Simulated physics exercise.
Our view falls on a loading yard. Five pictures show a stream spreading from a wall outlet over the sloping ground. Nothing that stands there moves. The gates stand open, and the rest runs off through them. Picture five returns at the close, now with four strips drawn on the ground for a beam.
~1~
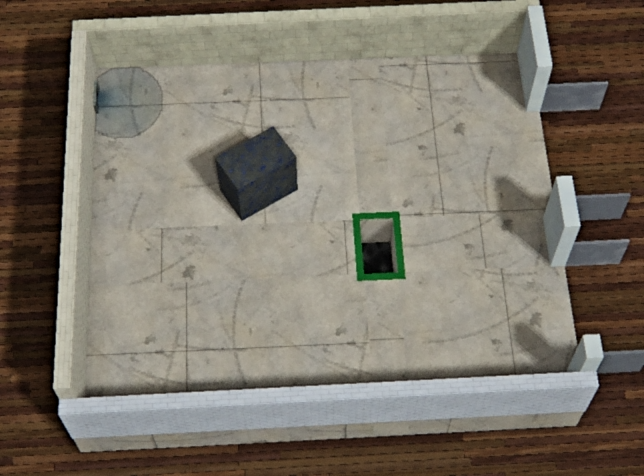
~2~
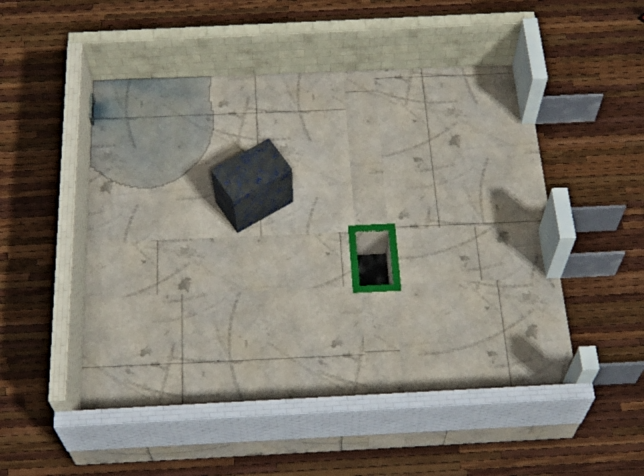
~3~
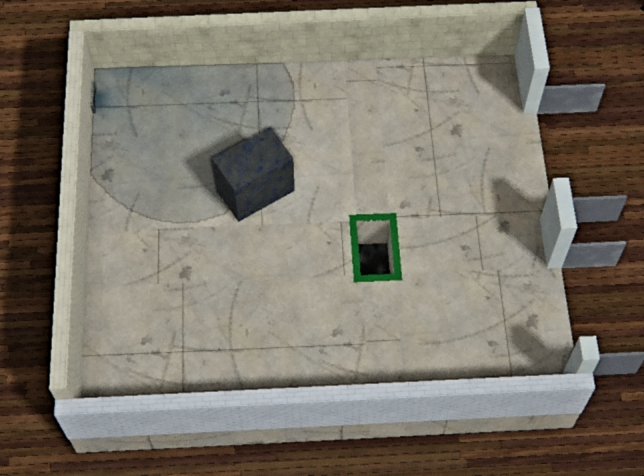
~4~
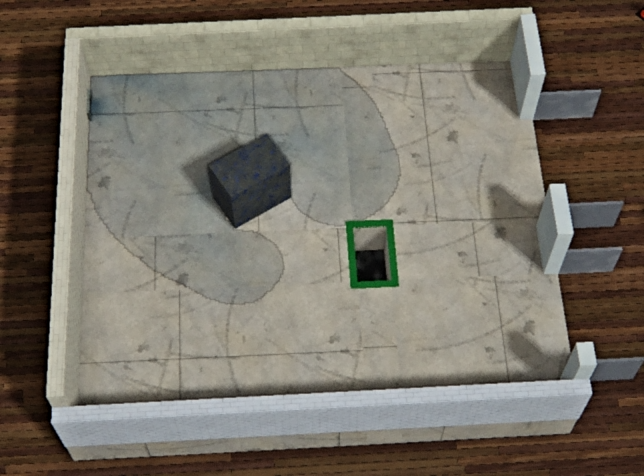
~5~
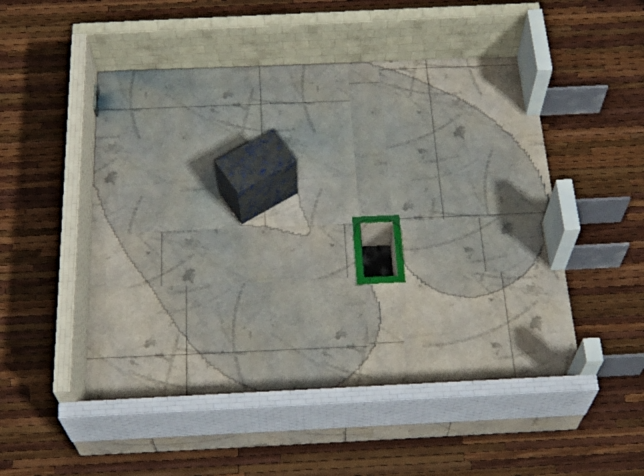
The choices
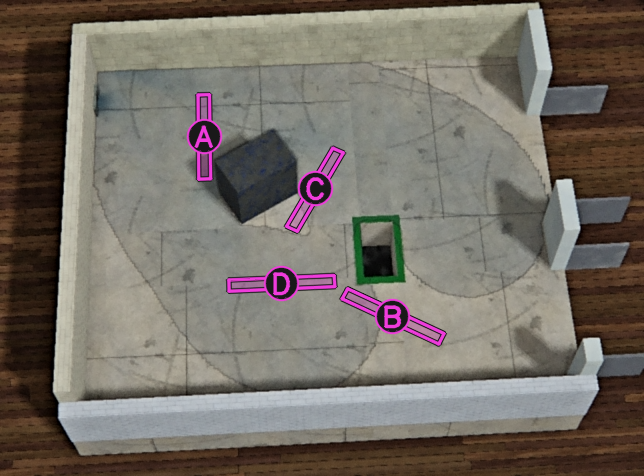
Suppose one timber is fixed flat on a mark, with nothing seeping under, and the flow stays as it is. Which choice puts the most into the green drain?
D is best.
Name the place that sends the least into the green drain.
Here it is place C.
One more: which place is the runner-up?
That is place B.
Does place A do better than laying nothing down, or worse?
It is worse.
In magenta, A from (204, 178) to (203, 94); B from (344, 293) to (441, 338); C from (291, 228) to (338, 150); D from (228, 285) to (334, 281).
Choosing A, about 9 % of the stream goes into the green drain, about 91 % out by the gates.
Choosing B, about 14 % of the stream goes into the green drain, about 86 % out by the gates.
Choosing C, about 2 % of the stream goes into the green drain, about 98 % out by the gates.
Choosing D, about 26 % of the stream goes into the green drain, about 74 % out by the gates.
